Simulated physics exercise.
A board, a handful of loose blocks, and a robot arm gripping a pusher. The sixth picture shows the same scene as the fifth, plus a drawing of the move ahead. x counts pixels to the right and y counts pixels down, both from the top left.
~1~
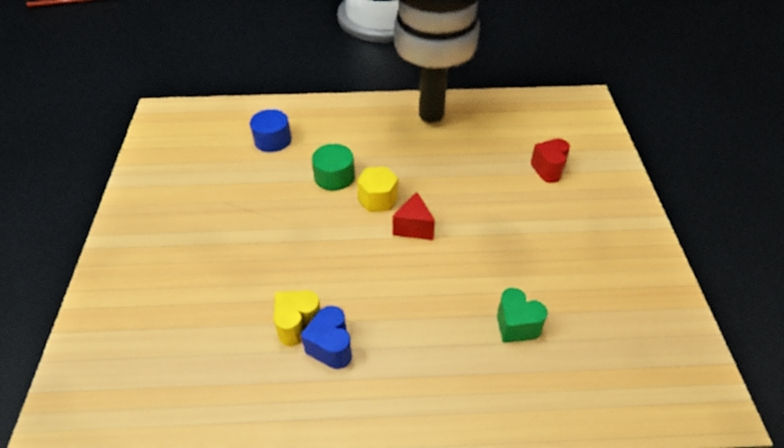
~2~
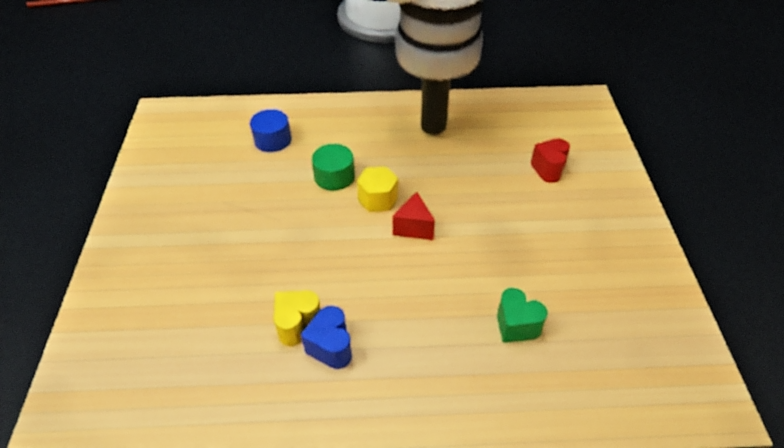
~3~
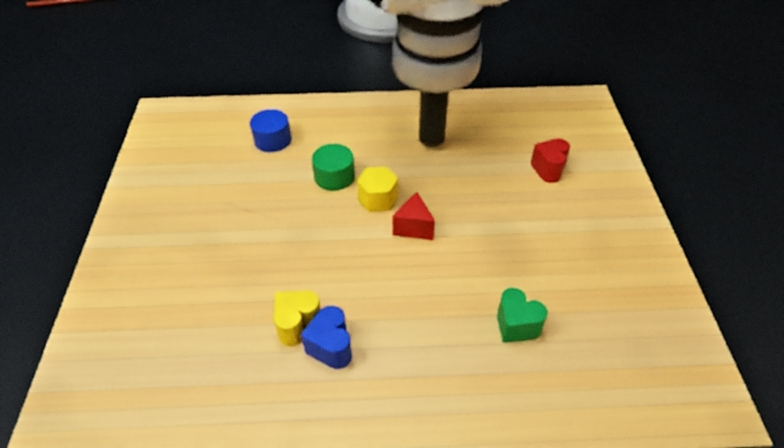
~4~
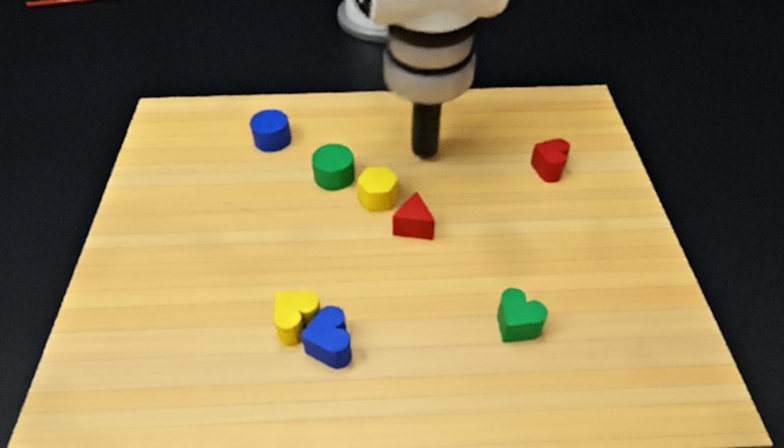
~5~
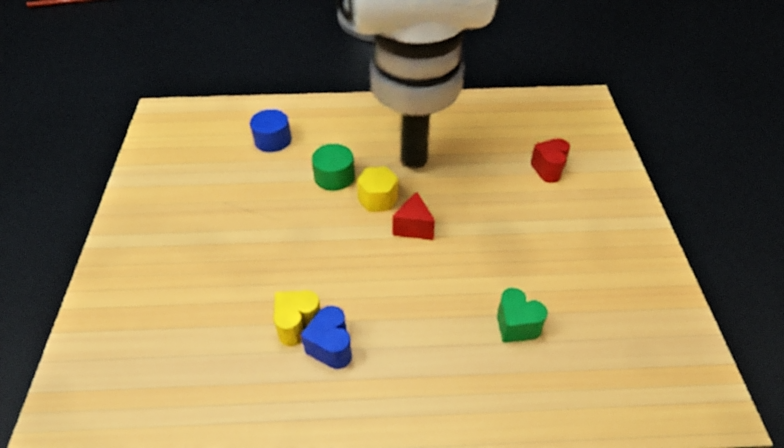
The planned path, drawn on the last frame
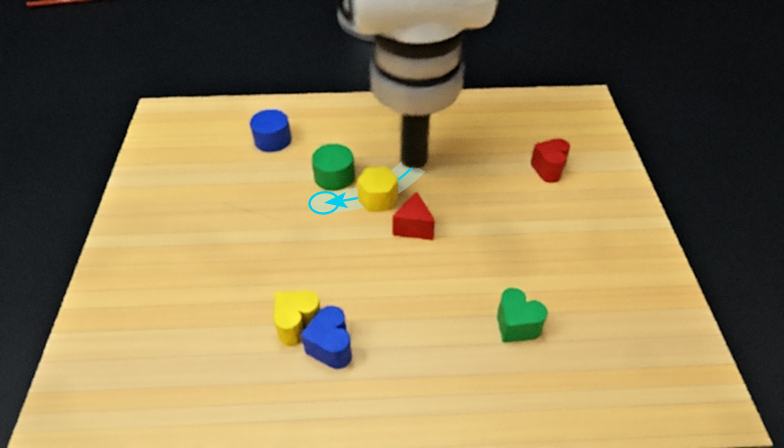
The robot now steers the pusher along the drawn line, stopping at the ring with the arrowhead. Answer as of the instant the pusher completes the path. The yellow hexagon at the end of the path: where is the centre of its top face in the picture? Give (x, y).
When the path ends, it will be at (351, 204).
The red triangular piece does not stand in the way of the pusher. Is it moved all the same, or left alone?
It holds its position.
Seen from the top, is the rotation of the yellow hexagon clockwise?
It seems not.
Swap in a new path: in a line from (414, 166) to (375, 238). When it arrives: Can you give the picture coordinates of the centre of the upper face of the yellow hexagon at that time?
The point I'd pick in the picture is (349, 198).
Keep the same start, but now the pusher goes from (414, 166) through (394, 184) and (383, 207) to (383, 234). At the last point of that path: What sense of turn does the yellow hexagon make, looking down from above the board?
It is turned clockwise.
Path on the board, from (414, 166) via (391, 184) and (360, 197), ending at (324, 203).
The first path, step by step. One third of the way, pusher (390, 178); yellow hexagon (371, 185).
Two thirds of the way, pusher (358, 191); yellow hexagon (353, 202), turned 55° anticlockwise.
At the end, pusher (323, 196); green round block in place; yellow hexagon (351, 204), turned 65° anticlockwise; red triangular piece in place.
